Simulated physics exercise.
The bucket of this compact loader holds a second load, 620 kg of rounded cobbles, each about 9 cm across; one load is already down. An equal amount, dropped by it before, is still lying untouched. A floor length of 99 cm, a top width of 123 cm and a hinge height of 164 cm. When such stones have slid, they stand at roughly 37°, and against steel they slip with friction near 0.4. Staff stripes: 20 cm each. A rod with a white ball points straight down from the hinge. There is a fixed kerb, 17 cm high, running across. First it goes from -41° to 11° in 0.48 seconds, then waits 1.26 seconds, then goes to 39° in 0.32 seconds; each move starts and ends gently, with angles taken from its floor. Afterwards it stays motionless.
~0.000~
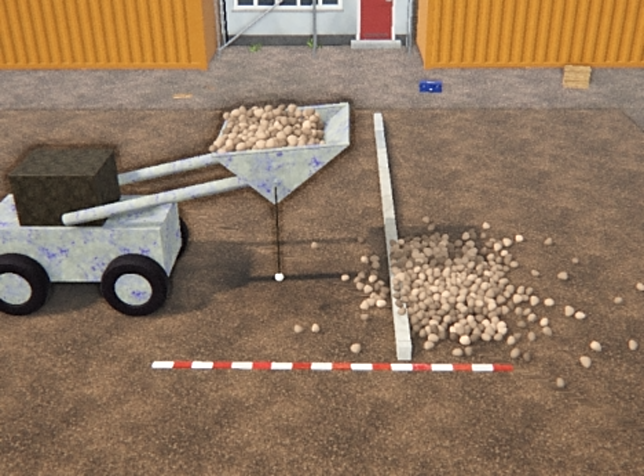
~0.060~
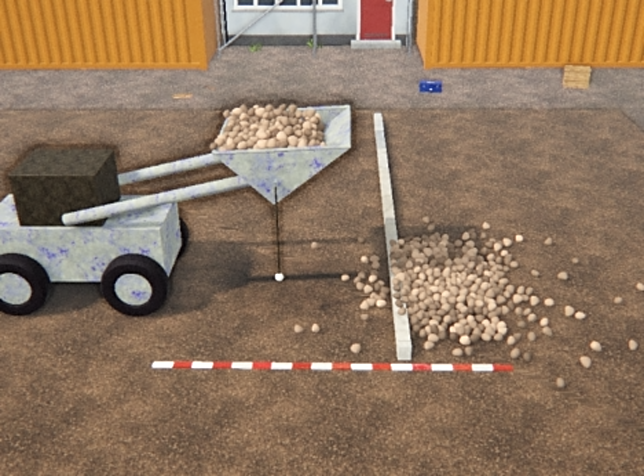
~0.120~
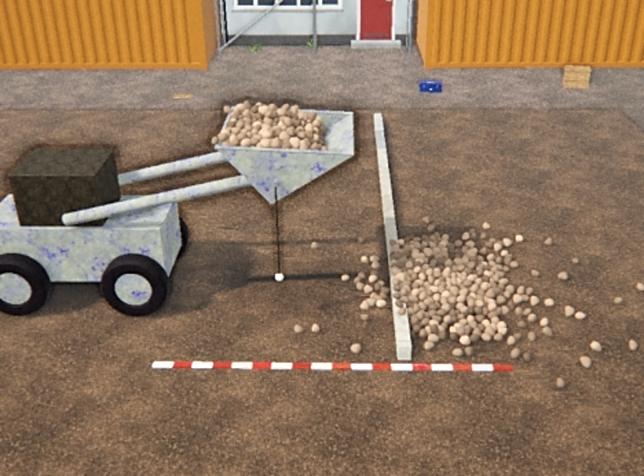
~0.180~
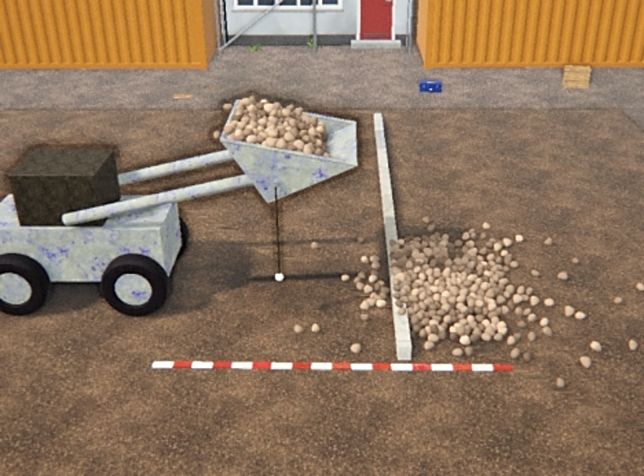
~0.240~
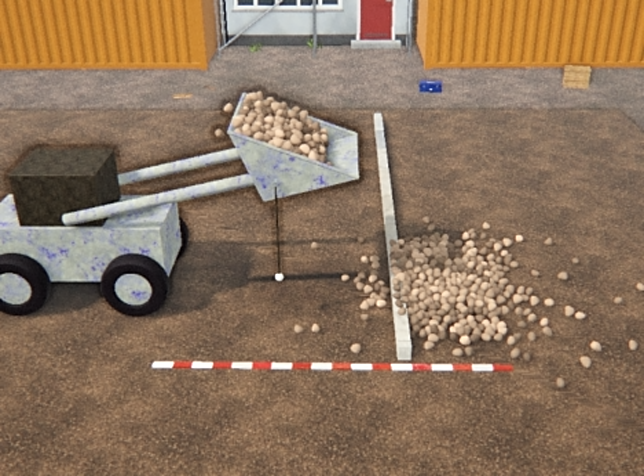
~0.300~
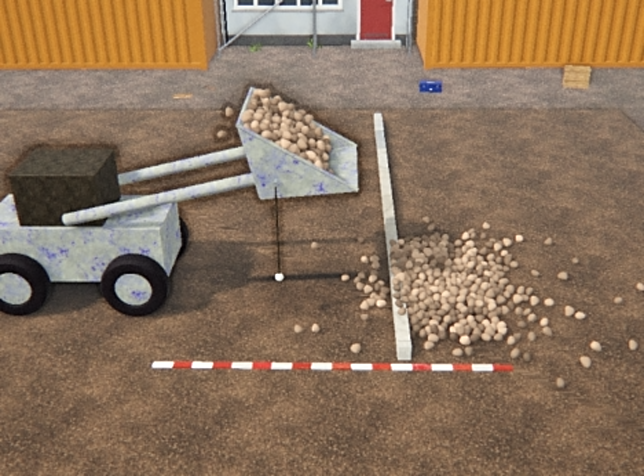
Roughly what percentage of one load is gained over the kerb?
Roughly 23 per cent.
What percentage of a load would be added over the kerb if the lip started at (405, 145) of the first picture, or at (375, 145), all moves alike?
Roughly 80 and 45 percent, in that order.
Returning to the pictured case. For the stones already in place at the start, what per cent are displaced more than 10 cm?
About 5 %.
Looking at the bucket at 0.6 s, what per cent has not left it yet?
Still inside: Some 100 %.
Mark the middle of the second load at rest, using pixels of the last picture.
Their centre ends up near (377, 278).
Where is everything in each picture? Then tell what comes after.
In the first picture, the bucket is at -41°, its lip at (349, 144); the top of the load is at (279, 112). The earlier load is highest near (405, 270), 25 cm above ground level, 9 % on this side of the kerb, 91 % over the kerb.
In the second picture, the bucket is at -39°, its lip at (350, 147); the top of the load is at (266, 112); the stones move at 0.3 m/s on average.
In the third picture, lip at (354, 154), floor tilted -33°, highest stones at (254, 108); the stones move at 0.6 m/s on average.
In the fourth picture, the bucket is at -25°, its lip at (357, 165); the top of the load is at (249, 107); the stones move at 0.8 m/s on average.
In the fifth picture, the bucket is at -15°, its lip at (358, 178); the top of the load is at (253, 103); the stones move at 0.9 m/s on average.
In the sixth picture, lip at (358, 190), floor tilted -5°, highest stones at (258, 100); the stones move at 0.8 m/s on average.
After 0.4 s the floor is at 7°; in per cent of one load, 100 in the bucket, 9 on this side of the kerb, 91 over the kerb; the foremost stones are at (593, 294).
After 0.6 s the floor is at 11°; in per cent of one load, 99 in the bucket, 10 on this side of the kerb, 91 over the kerb; the foremost stones are at (593, 294).
After 2.5 s the floor is at 39°; in per cent of one load, 12 in the bucket, 76 on this side of the kerb, 113 over the kerb; the foremost stones are at (593, 294).
After 5.3 s the floor is at 39°; in per cent of one load, 0 in the bucket, 85 on this side of the kerb, 115 over the kerb; the foremost stones are at (593, 294). Net gain over the kerb, 23.
